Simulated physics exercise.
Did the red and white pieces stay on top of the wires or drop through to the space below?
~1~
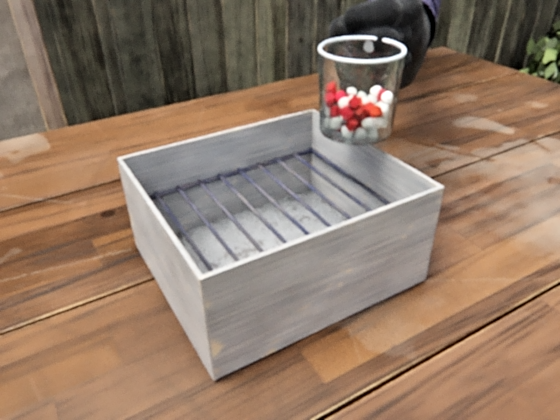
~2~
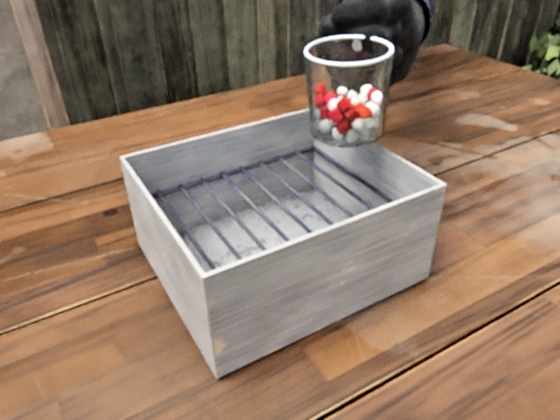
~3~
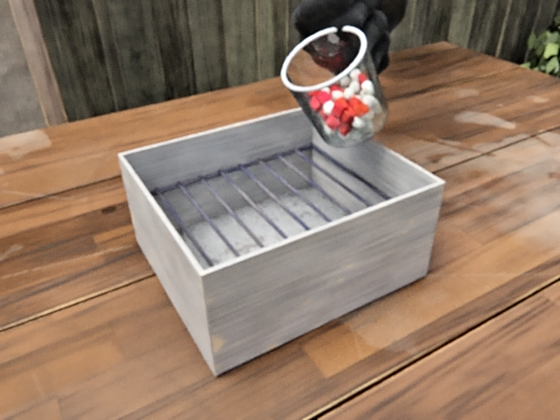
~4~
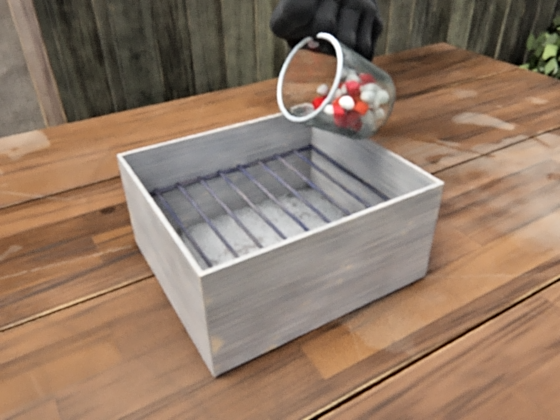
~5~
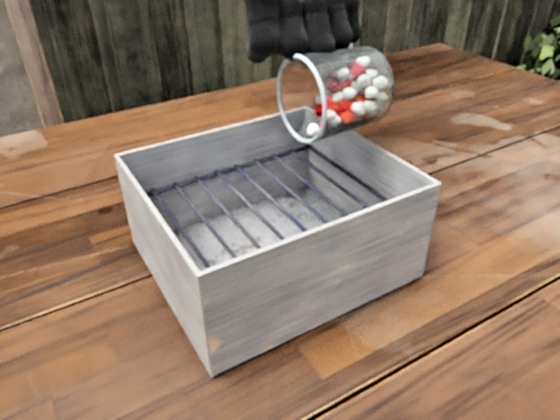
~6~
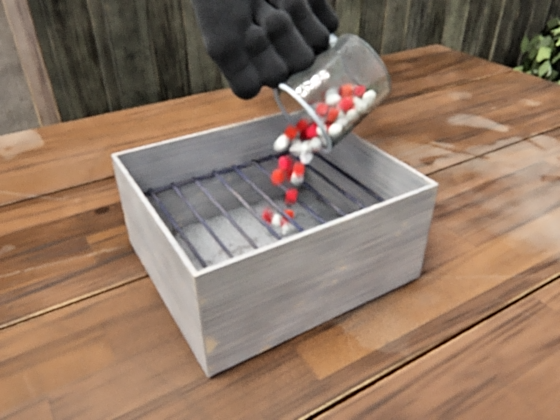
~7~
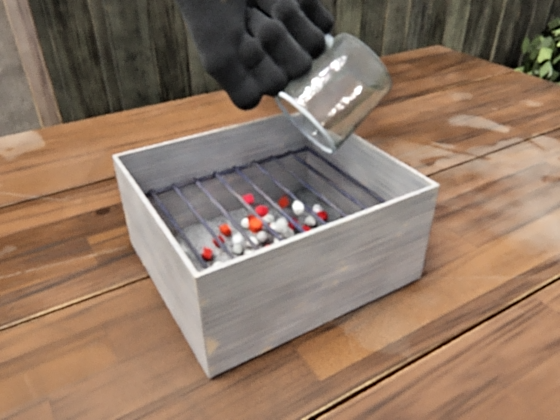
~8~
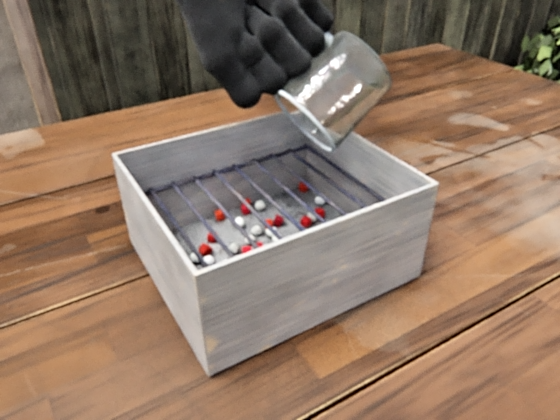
Both the red and the white pieces dropped through between the wires and ended up below them.
